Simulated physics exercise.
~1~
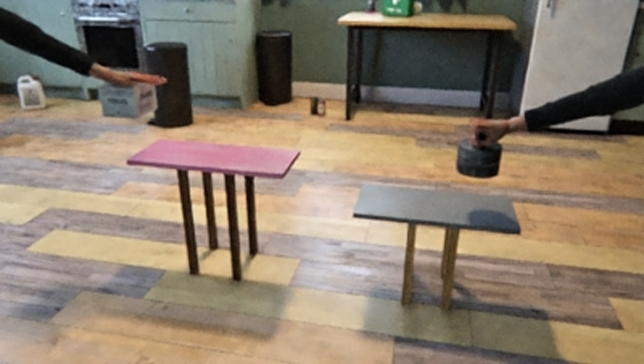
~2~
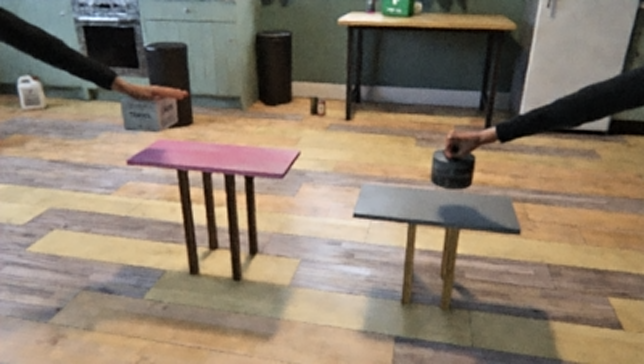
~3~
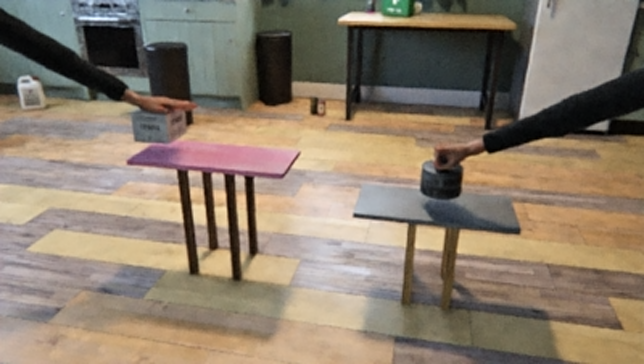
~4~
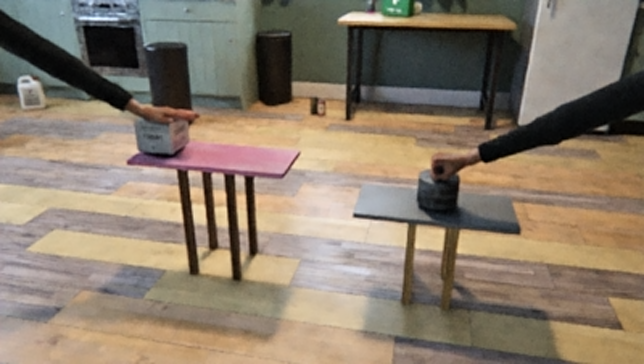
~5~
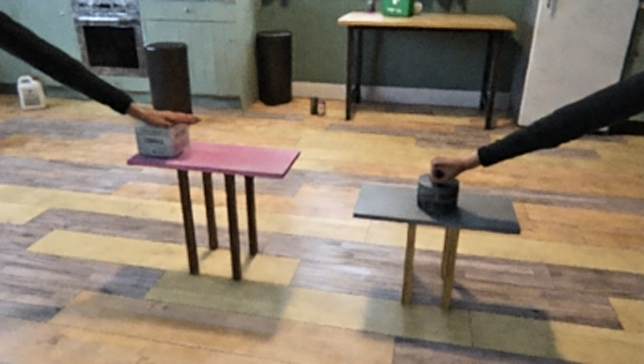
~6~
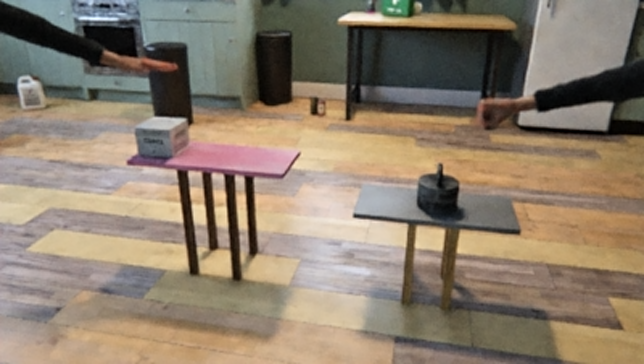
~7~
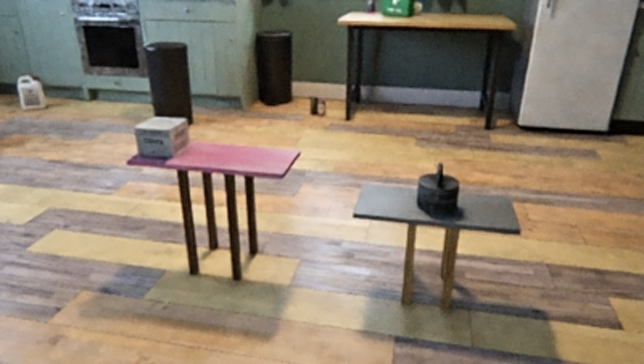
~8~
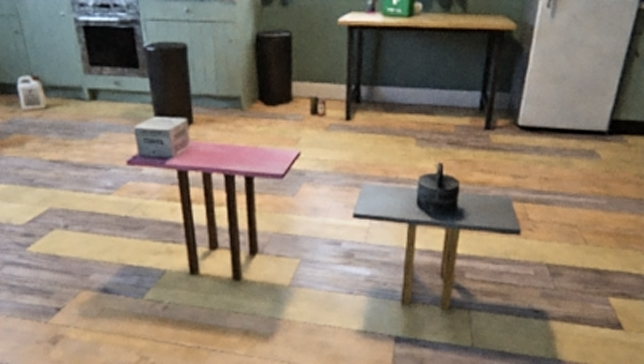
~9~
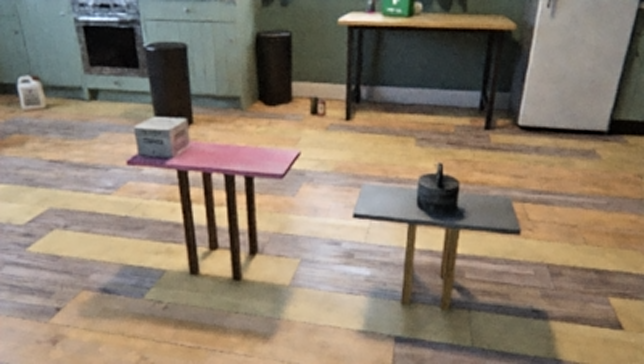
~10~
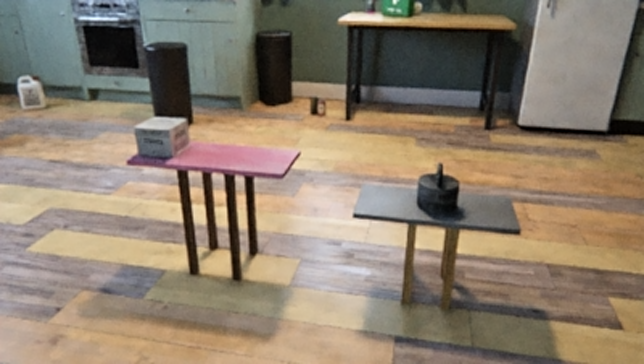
In this clip, two hands lower a pale box onto the left end of a narrow-footed pink stand and a round black object onto a similar grey stand, then let go and withdraw, leaving both stands upright and still with the objects resting on top.
